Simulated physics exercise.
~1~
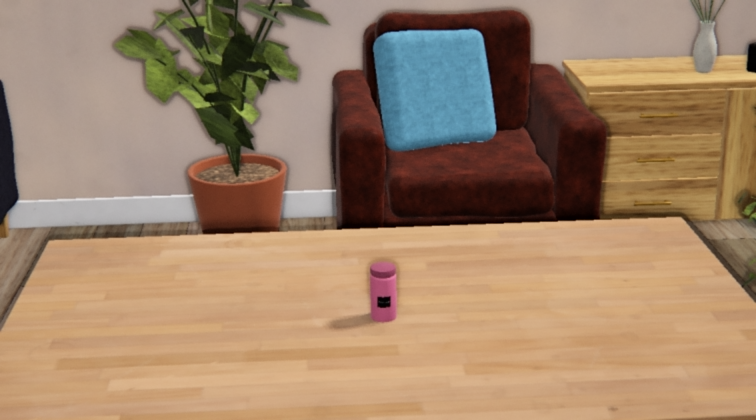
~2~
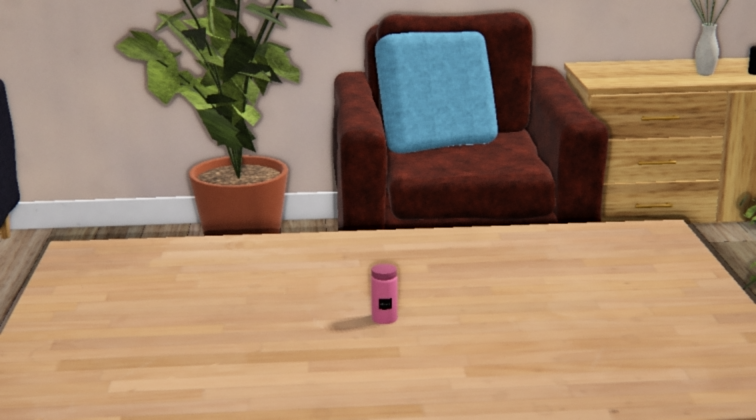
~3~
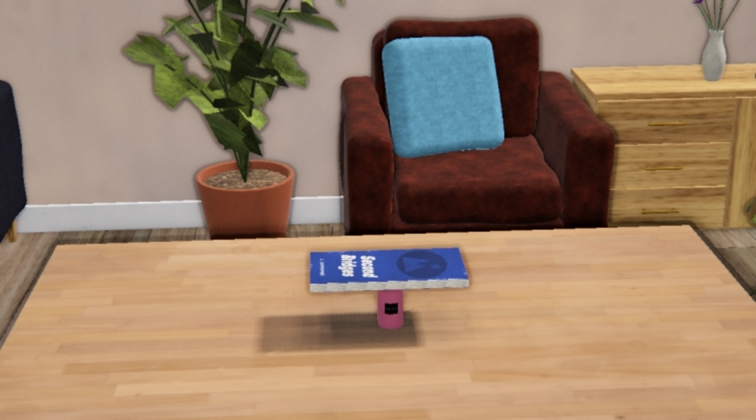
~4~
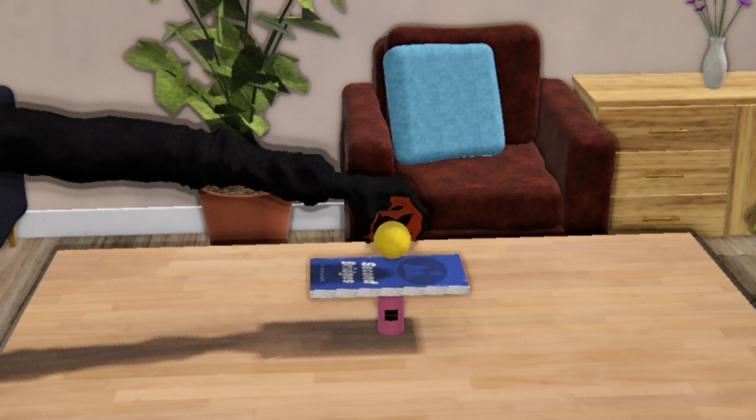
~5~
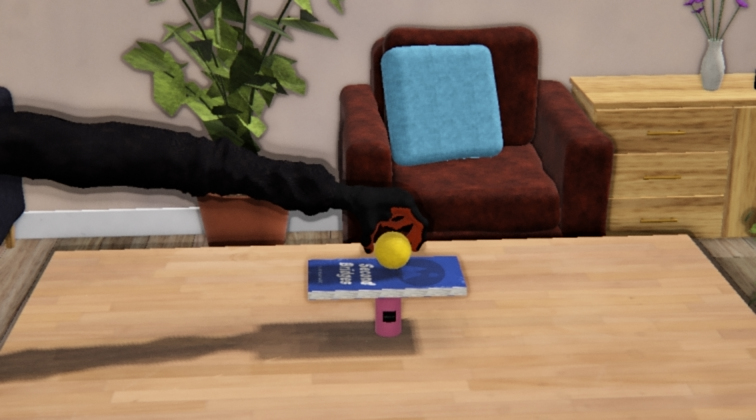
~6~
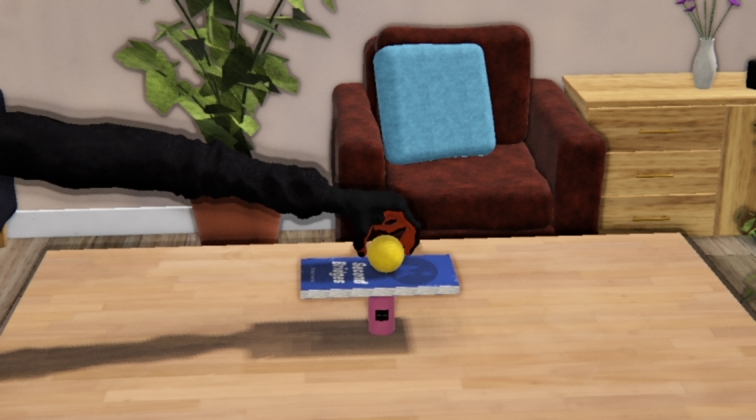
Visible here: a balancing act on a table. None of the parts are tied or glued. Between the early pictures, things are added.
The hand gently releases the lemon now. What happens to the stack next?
The stack remains upright.
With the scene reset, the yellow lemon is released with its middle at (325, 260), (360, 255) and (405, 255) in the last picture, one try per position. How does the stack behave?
The stack tumbles down the first time, remains standing the second time, and remains standing the third time.
Then, 0.30 s on from there, no change.
Then, 0.70 s on from there, yellow lemon resting near (386, 254).
In the end, all 3 unmoved. At the end, from the last picture's camera, yellow lemon near (386, 254). The stack holds.
